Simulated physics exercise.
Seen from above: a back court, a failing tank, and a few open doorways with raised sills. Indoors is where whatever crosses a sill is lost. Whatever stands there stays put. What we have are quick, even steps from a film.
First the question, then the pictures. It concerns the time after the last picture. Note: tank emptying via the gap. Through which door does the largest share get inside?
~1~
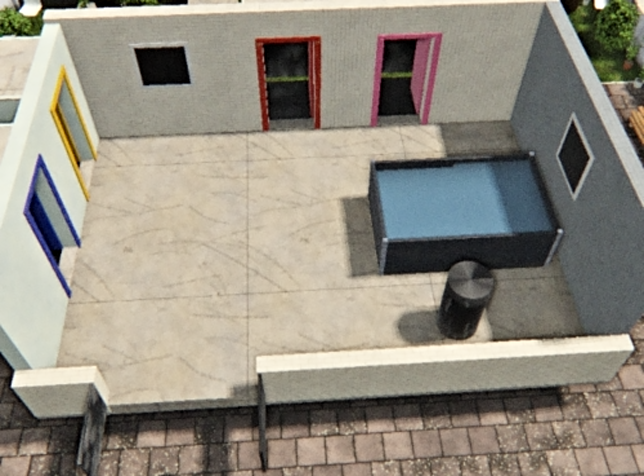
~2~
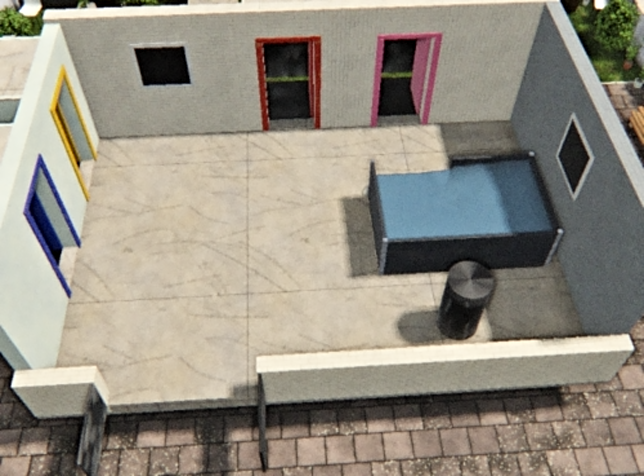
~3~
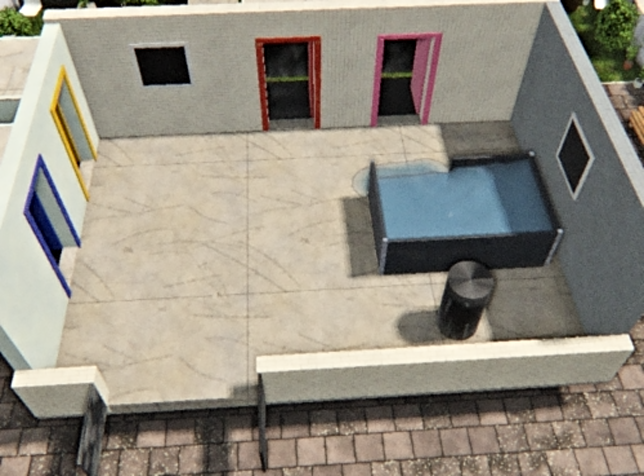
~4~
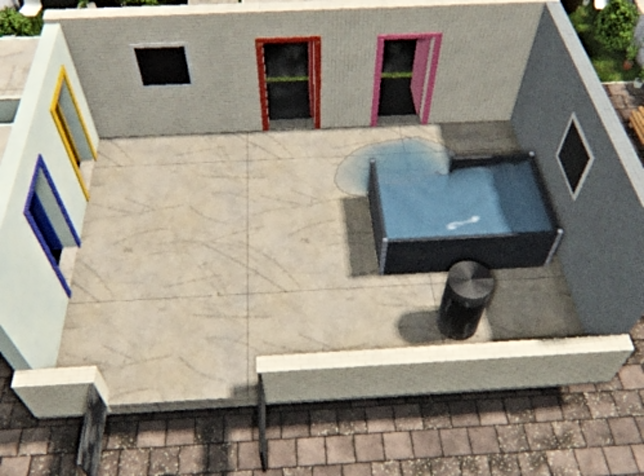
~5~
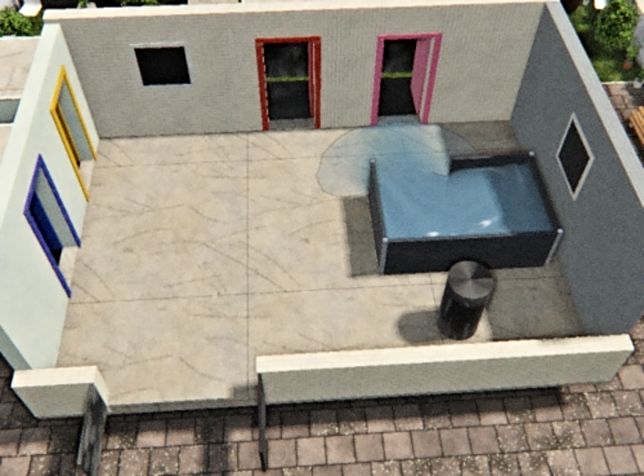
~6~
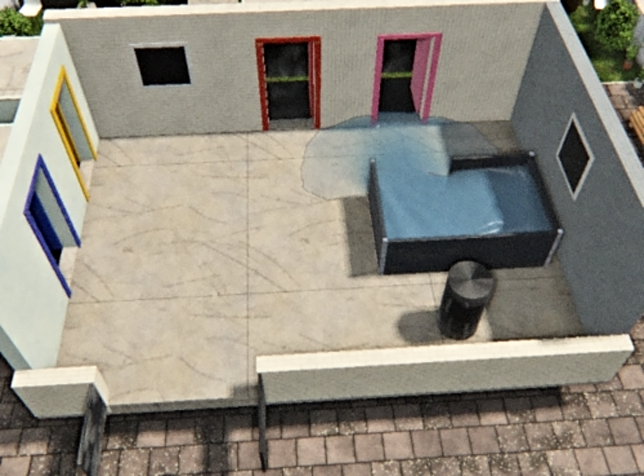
The pink one.
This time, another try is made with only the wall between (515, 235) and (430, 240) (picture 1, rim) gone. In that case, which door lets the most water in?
The blue door.
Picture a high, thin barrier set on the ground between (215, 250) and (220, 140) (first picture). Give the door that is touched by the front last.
The one in blue is reached last.
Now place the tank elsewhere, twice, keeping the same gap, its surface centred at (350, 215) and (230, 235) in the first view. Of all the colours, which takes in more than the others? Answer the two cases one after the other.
Try 1 gives the red one and try 2 the one in yellow.
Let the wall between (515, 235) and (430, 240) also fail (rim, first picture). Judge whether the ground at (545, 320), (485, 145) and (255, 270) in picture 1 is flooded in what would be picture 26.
Going through them one by one, I'd call them sodden, sodden and sodden.
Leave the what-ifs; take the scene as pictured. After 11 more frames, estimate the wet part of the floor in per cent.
Estimated share: Around 25 %.
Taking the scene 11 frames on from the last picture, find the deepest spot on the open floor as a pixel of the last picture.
Estimated pixel: (368, 130).
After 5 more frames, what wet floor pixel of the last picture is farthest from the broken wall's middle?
Pixel estimate: (240, 136).
A moment on, water covers 15 % of the floor; blue door not reached, red door a trickle in, pink door a lot in, yellow door not reached.
Next, water covers 25 % of the floor; blue door not reached, red door some in, pink door a lot in, yellow door not reached.
Then, water covers 45 % of the floor; blue door wet at the sill, nothing in, red door a lot in, pink door a lot in, yellow door some in.
Later, water covers 65 % of the floor; blue door a trickle in, red door a lot in, pink door a lot in, yellow door a lot in.
In the end, water covers 80 % of the floor; blue door a trickle in, red door a lot in, pink door a lot in, yellow door a lot in; the pink door has let in the most.
